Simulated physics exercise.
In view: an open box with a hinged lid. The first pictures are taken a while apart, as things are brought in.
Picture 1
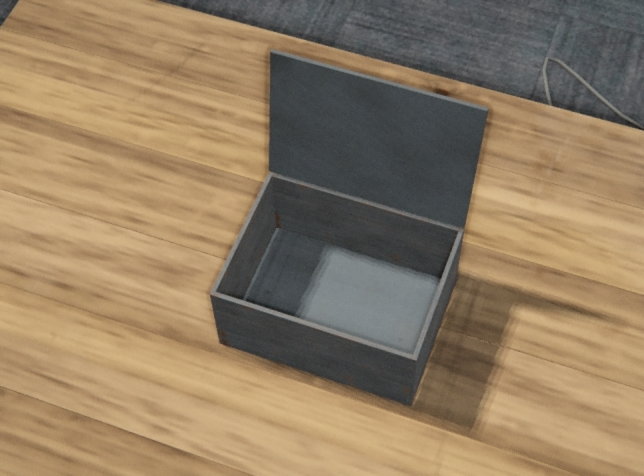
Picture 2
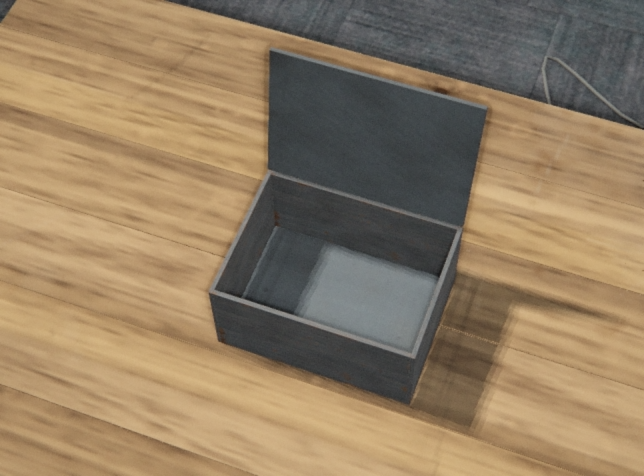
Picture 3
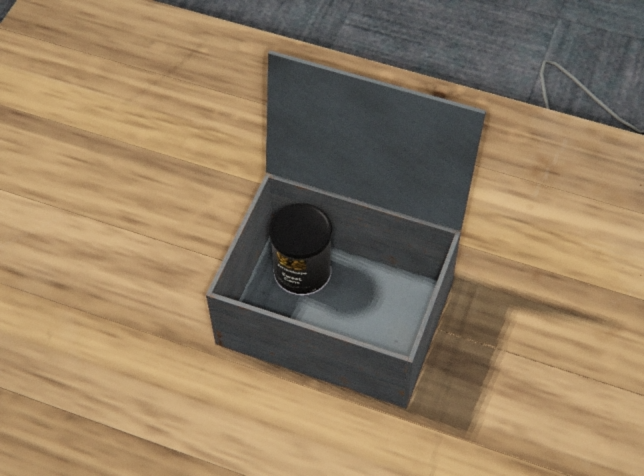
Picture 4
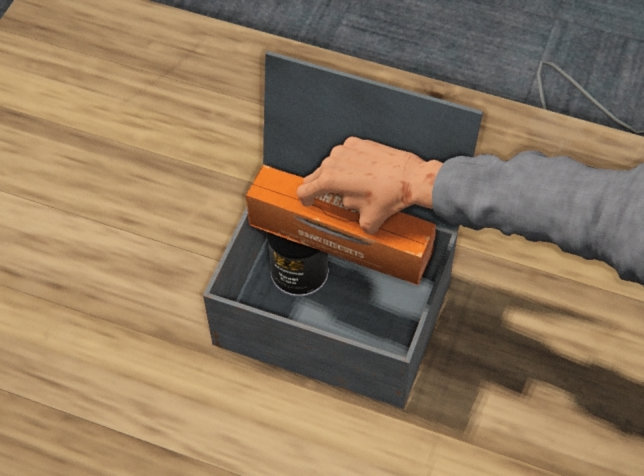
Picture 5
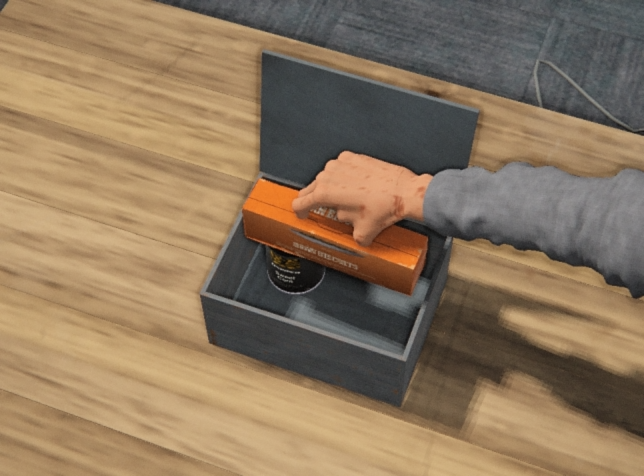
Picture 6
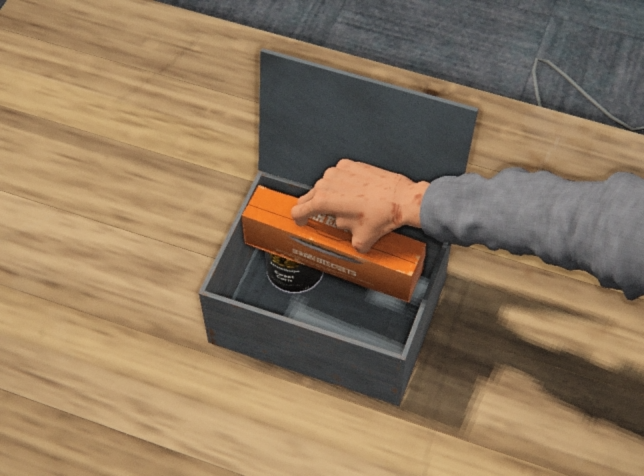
We see an empty dark box with its lid open on a wooden surface, then a black tin standing inside it. A hand in a grey sleeve holds an orange carton over the tin and lowers it slightly into the box.
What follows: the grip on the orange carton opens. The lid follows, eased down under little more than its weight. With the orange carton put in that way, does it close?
It shuts flat.
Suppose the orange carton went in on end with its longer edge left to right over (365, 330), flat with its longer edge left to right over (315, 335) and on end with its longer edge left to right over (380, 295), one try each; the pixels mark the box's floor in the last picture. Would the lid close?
First try: It stays ajar; second try: It shuts flat; third try: It stays ajar.
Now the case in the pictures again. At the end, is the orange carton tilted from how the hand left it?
It tips.
Then, 0.50 s past the last view, orange carton on its side near (323, 311).
Then, 1.30 s past the last view, lid 79° above the rim; orange carton on its side near (321, 317).
Then, 1.70 s past the last view, lid 48° above the rim; orange carton on its side near (321, 317).
Then, 2.00 s past the last view, lid 14° above the rim; orange carton on its side near (321, 317).
Finally, lid shut; down or leaning hard in the box, orange carton; black tin still in place. Final places as the last picture's camera would see them, orange carton near (321, 317).
